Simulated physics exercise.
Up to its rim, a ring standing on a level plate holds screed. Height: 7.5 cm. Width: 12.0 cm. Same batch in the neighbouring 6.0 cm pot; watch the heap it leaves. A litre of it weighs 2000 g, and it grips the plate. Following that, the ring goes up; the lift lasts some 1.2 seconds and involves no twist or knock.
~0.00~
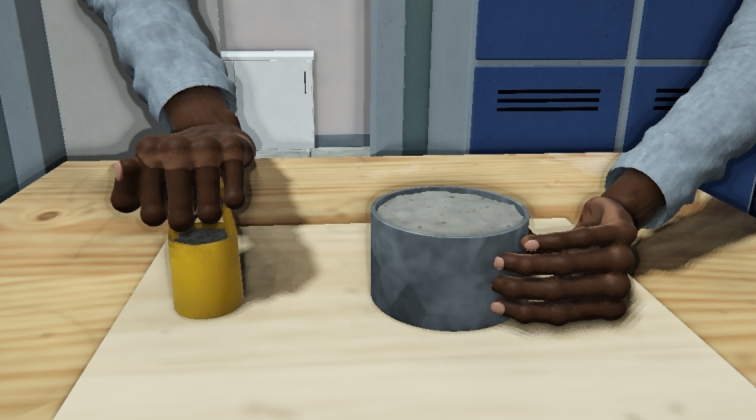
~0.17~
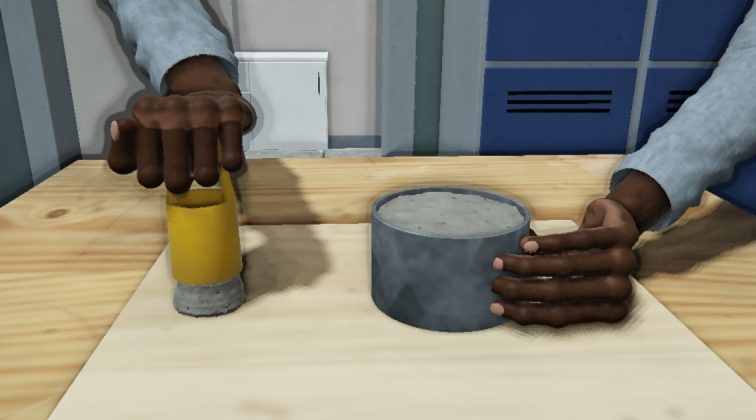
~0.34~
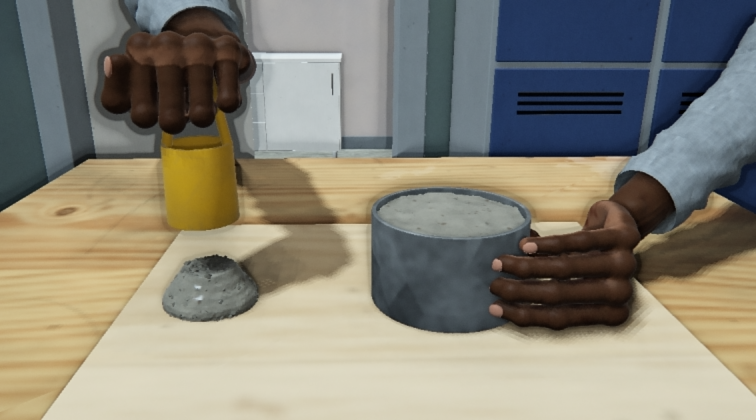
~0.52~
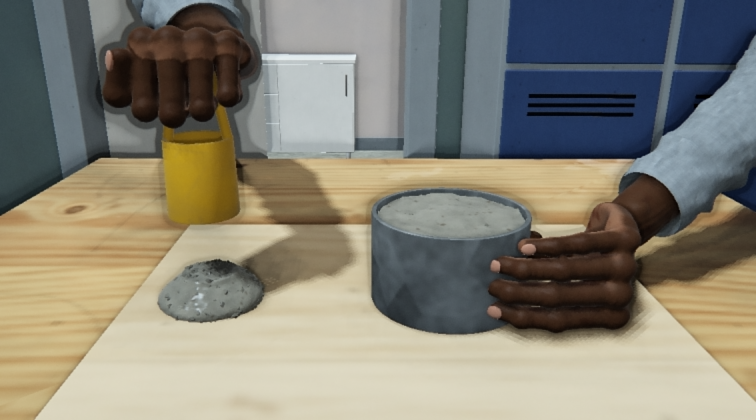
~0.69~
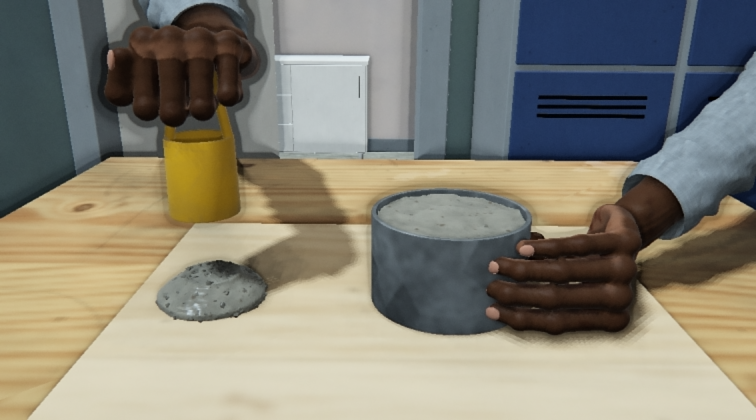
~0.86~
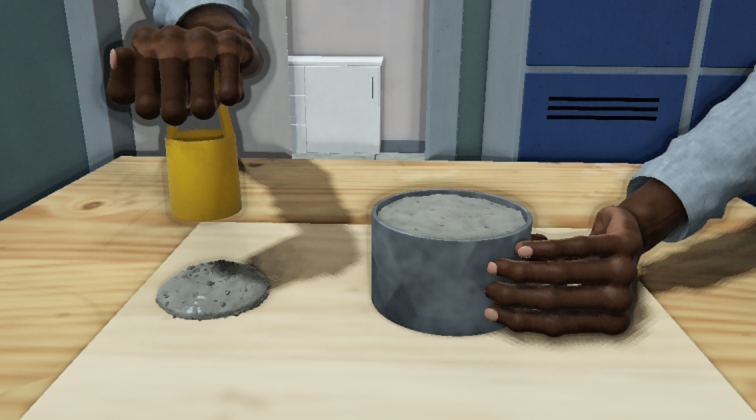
A hand lifts a yellow pot off a grey heap, which slumps lower and wider.
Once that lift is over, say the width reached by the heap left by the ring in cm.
24.2 cm.
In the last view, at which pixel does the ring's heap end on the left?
I'd mark it at about (303, 309).
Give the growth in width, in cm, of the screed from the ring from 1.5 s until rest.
Result: Close to 5.0 cm.
After 1.2 s, the ring is up 2.1 cm; the screed has come down 0.6 cm to 6.9 cm and is 14 cm wide.
After 1.5 s, the ring is up 5.1 cm; the screed has come down 3.3 cm to 4.2 cm and is 19 cm wide.
After 1.8 s, the ring is up 8.0 cm; the screed has come down 4.1 cm to 3.4 cm and is 22 cm wide.
After 2.1 s, the ring is clear; the screed has come down 4.3 cm to 3.2 cm and is 23 cm wide.
After 4.0 s, at rest, the ring is clear; the screed has come down 4.5 cm to 3.0 cm and is 24 cm wide.
